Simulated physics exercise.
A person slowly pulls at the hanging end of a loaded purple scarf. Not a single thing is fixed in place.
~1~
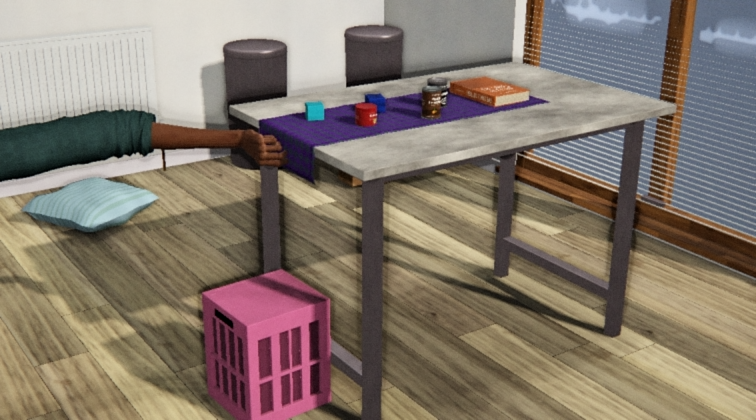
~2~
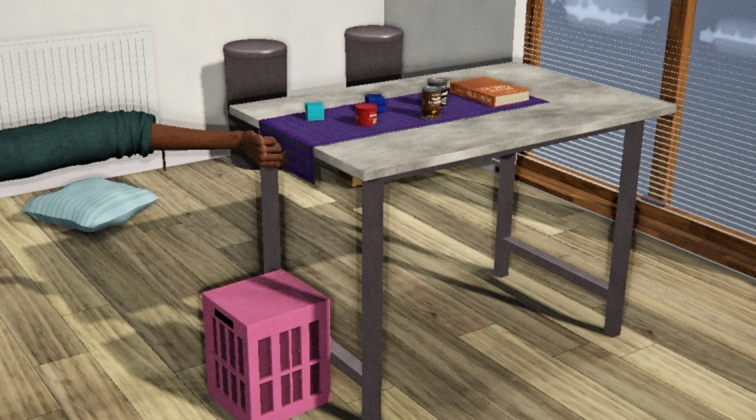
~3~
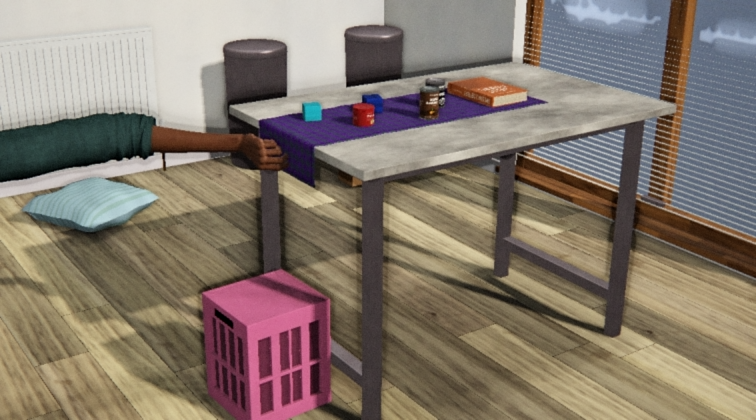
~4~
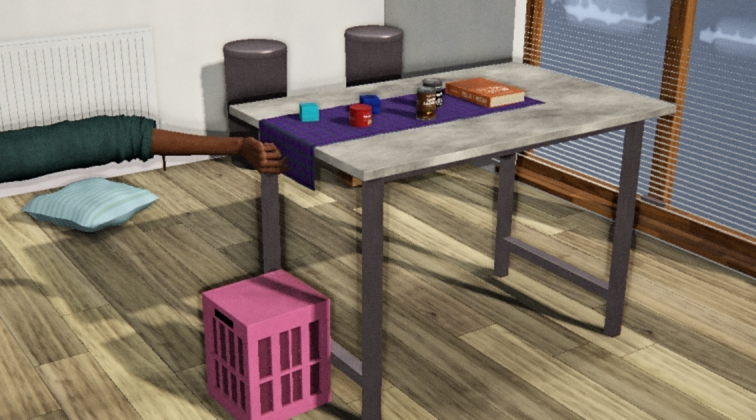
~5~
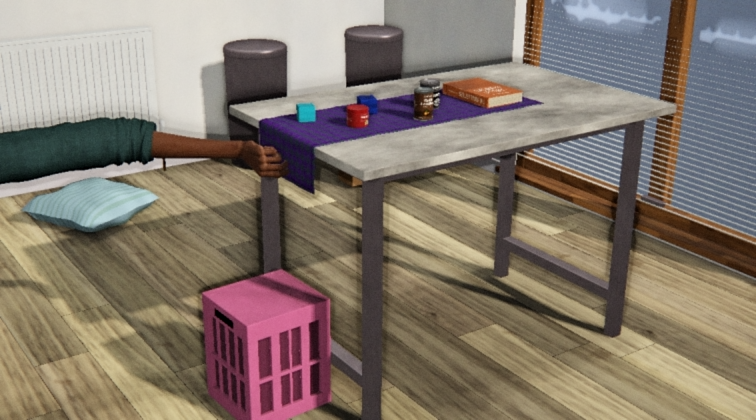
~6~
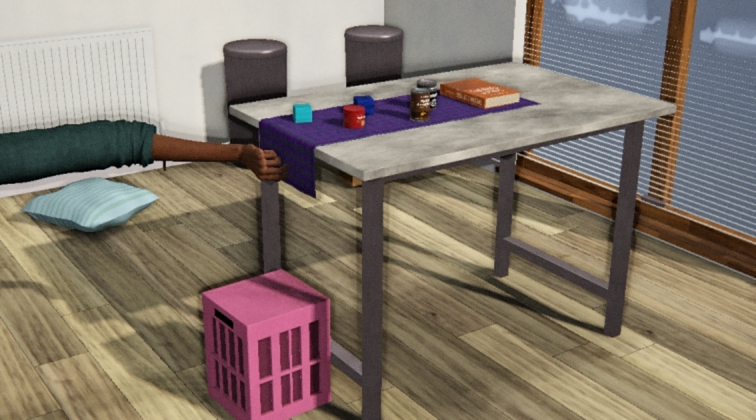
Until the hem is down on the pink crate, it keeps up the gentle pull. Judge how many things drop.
My judgement: Three.
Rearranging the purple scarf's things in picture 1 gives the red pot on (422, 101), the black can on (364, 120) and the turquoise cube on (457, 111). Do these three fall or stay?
The red pot survives; the black can falls; the turquoise cube does not fall.
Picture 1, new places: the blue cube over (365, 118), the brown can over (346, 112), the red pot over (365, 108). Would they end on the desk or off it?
Blue cube: Gone off. Brown can: Gone off. Red pot: Gone off.
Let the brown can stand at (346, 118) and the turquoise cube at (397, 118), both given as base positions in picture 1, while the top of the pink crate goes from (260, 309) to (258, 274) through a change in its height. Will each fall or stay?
Brown can is gone, turquoise cube stays.
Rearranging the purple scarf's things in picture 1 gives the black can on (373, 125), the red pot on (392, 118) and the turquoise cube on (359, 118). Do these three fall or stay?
Result - the black can comes off, the red pot comes off, and the turquoise cube comes off.
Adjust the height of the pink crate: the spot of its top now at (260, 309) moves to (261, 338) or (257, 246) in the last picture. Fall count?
Result: 4; 1.
Early on, hem near (287, 221); all still up.
Midway, hem near (286, 268); turquoise cube and red pot gone.
Finally, hem on the crate; turquoise cube, red pot and blue cube gone. The answer is three.
